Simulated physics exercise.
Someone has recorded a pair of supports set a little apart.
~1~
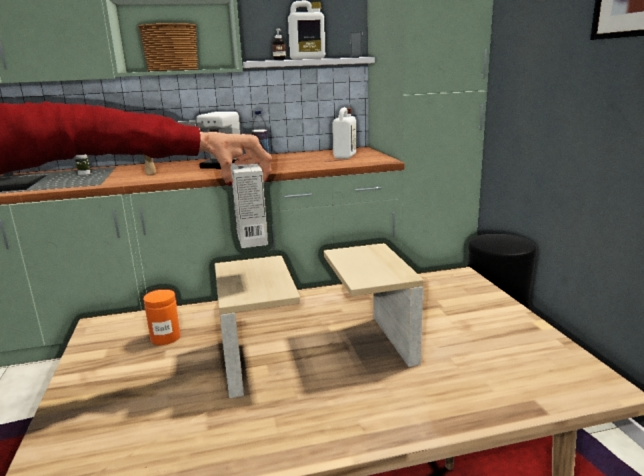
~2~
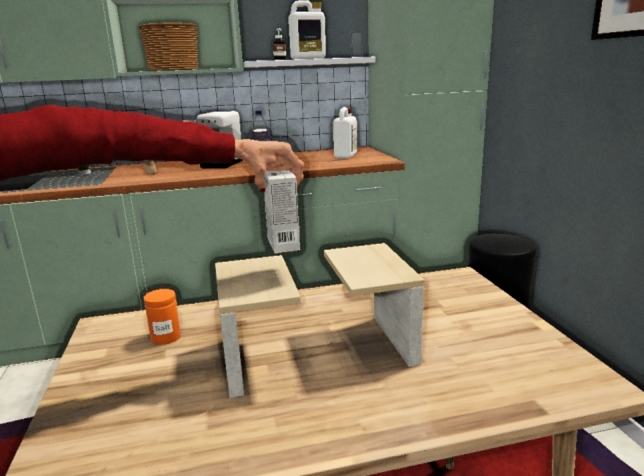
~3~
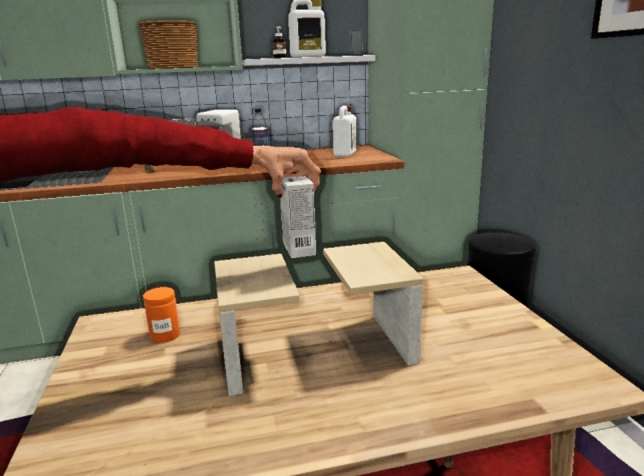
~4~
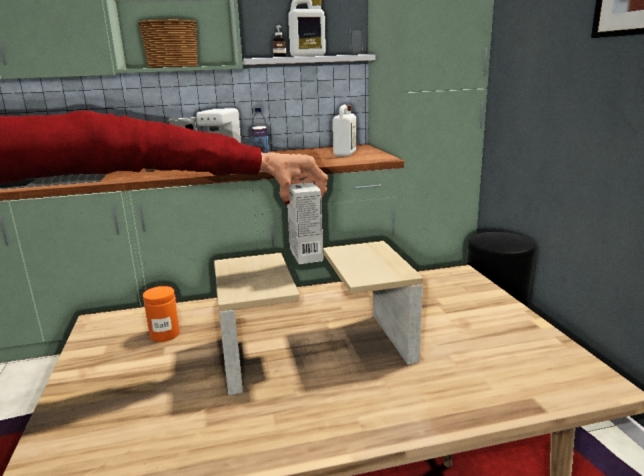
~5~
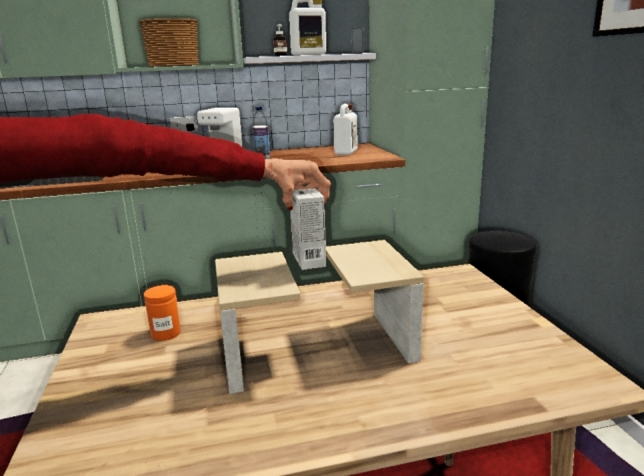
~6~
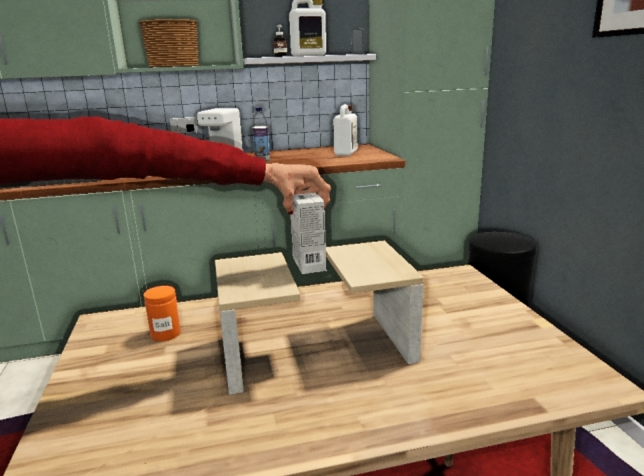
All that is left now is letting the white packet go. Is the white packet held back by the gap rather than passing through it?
No, it passes through.
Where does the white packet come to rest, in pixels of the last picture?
It finishes at around (312, 321).
Then, 0.20 s after the last picture, white packet slid a little near (309, 252).
Then, 0.30 s after the last picture, white packet slid well along near (311, 312).
Then, 0.40 s after the last picture, white packet slid well along near (311, 314).
At rest, moved from the start, white packet; orange jar in place. Seen from the same camera at the end, white packet near (312, 321). The packet goes down the gap.
